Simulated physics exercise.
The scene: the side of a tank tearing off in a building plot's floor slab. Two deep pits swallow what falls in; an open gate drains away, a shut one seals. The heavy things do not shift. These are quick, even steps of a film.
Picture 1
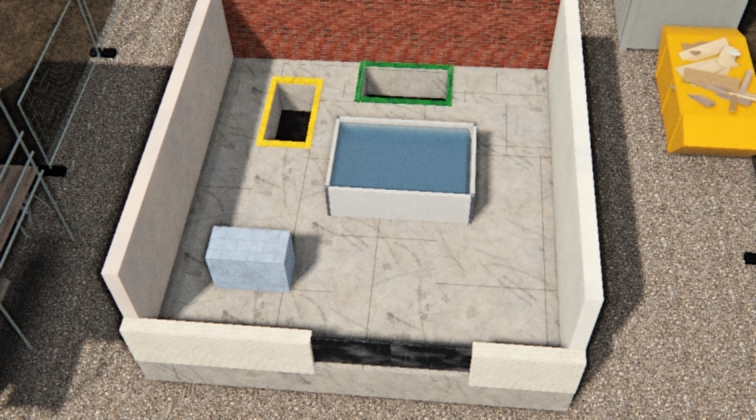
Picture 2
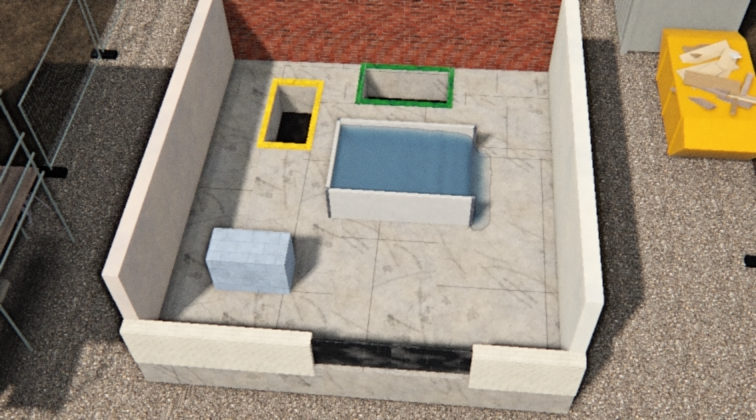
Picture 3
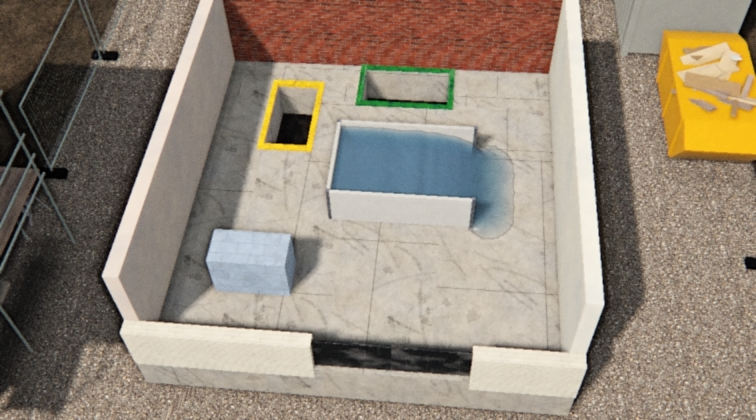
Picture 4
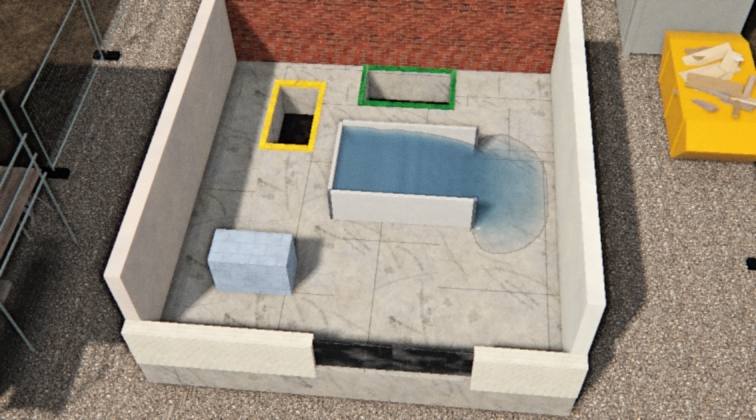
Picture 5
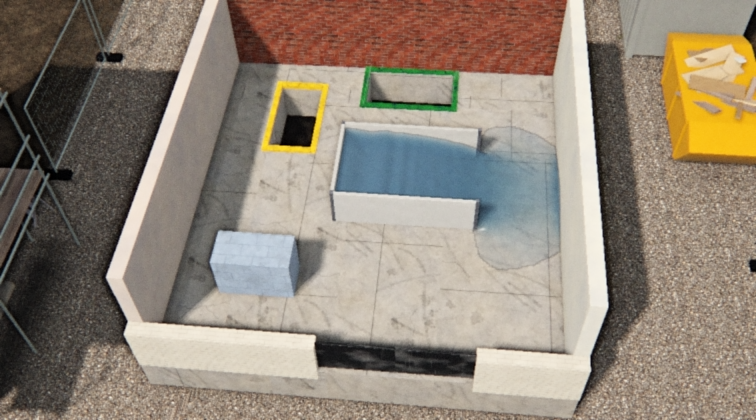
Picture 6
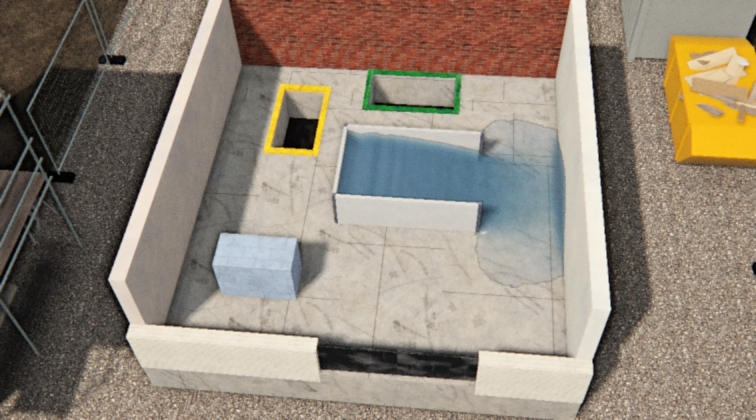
Water in a white open tank burst out through its right side as that wall gave way, then spread across the pale floor in a widening, rounded sheet until it reached the right-hand wall.
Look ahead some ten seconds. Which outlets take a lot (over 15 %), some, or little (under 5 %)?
One by one: The gate takes not even 5 %; the yellow pit takes not even 5 %; the green pit takes above 15 %.
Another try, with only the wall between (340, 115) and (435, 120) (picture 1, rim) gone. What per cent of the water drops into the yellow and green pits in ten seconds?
In per cent: Yellow 14, green 50.
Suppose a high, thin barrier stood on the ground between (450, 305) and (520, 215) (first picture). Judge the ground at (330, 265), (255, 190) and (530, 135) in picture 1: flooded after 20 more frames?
As listed: Flooded, free of water, wet.
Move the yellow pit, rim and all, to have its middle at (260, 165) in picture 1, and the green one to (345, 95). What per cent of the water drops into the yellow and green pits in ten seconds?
Parts in a hundred: Yellow 6, green 15.
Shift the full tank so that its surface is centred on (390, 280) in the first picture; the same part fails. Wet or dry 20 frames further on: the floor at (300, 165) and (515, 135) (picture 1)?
In turn: Clear, covered.
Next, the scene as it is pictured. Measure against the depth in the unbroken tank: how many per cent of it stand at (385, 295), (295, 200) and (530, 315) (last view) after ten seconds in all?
Roughly 4, 4 and 6 per cent, in turn.
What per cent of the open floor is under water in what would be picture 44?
I make it 75 per cent.
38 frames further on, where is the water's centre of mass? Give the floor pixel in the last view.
Near (426, 224).
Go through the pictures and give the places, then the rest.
The first picture shows the open tank at (403, 158) is whole and still.
In the second picture, water pours out at (471, 181) and has run to a hidden place.
In the third picture, the front is at (492, 149), out from the gap at (471, 183).
In the fourth picture, the front is at (523, 243), out from the gap at (472, 184).
In the fifth picture, water pours out at (475, 187) and has run to (555, 151).
In the sixth picture, water pours out at (477, 189) and has run to (557, 134).
A moment on, water covers 15 % of the floor; the gate 0 %, the yellow pit 0 %, the green pit 0 %.
Next, water covers 25 % of the floor; the gate 0 %, the yellow pit 0 %, the green pit 0 %.
Then, water covers 40 % of the floor; the gate 0 %, the yellow pit 0 %, the green pit 7 %.
Later, water covers 75 % of the floor; the gate 0 %, the yellow pit 0 %, the green pit 19 %.
In the end, water covers 95 % of the floor; the gate 0 %, the yellow pit 2 %, the green pit 24 %.
